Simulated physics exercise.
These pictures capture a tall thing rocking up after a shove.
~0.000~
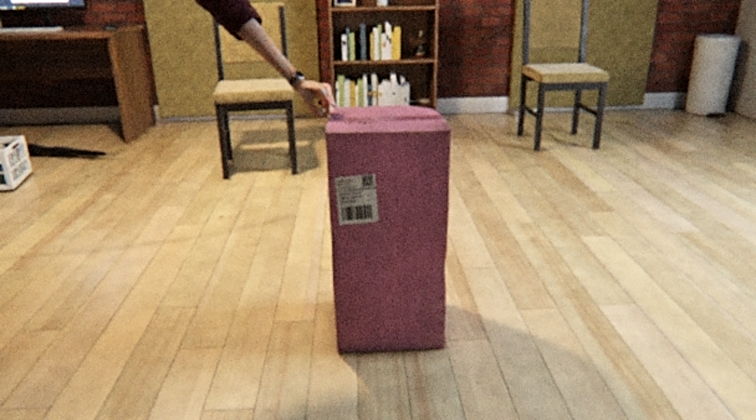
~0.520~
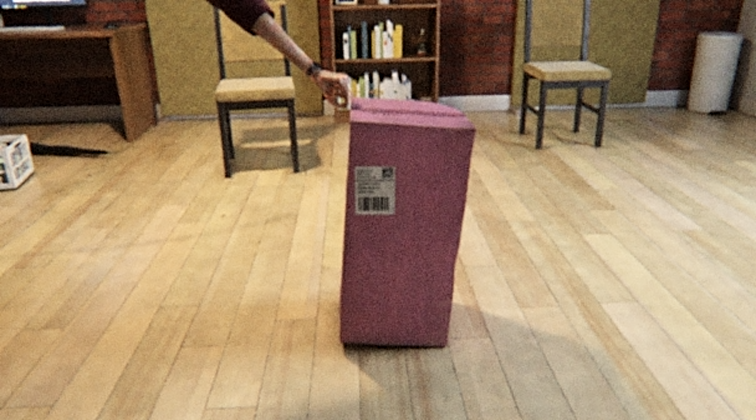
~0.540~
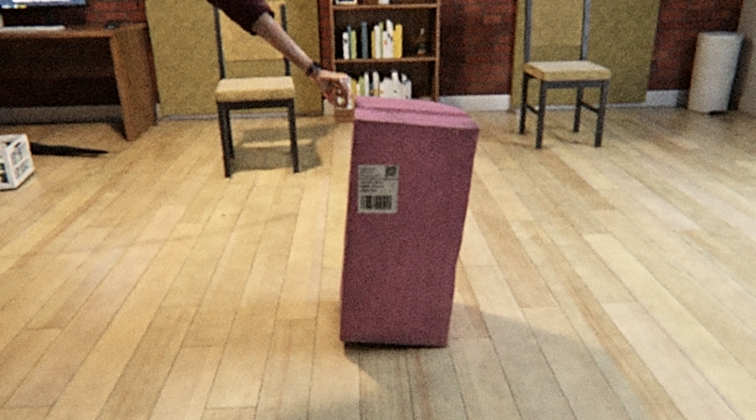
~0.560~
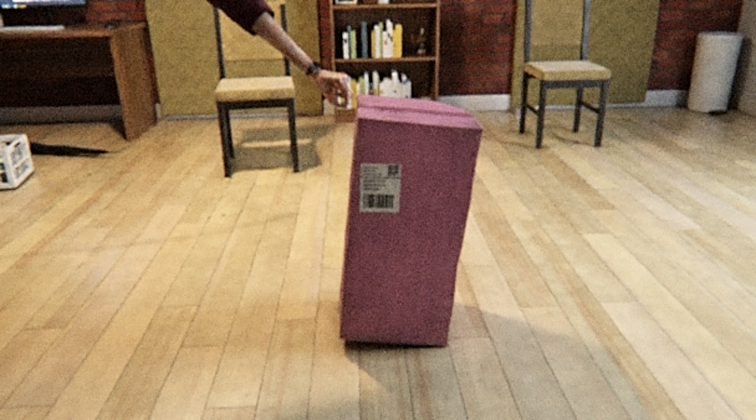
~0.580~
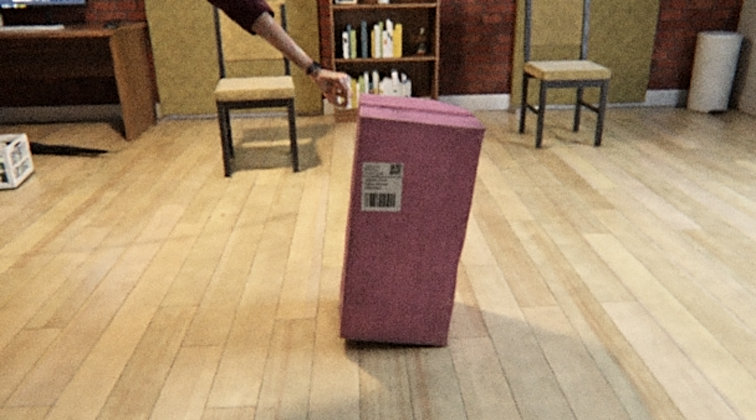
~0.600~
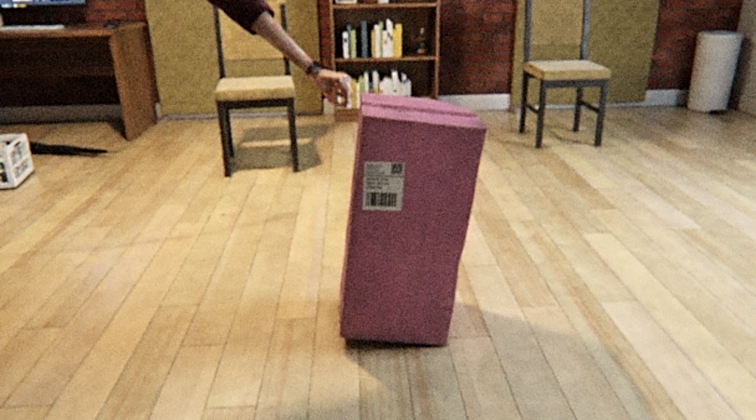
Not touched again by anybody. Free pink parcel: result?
Upright.
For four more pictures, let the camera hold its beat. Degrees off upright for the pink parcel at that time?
My guess is near 8° off upright.
By 0.82 s, pink parcel upright near (392, 223).
By 1.04 s, pink parcel 2° off upright near (384, 223).
By 1.26 s, pink parcel upright near (388, 224).
When it is over (3.1 s), the pink parcel returns to its base, near (388, 225).
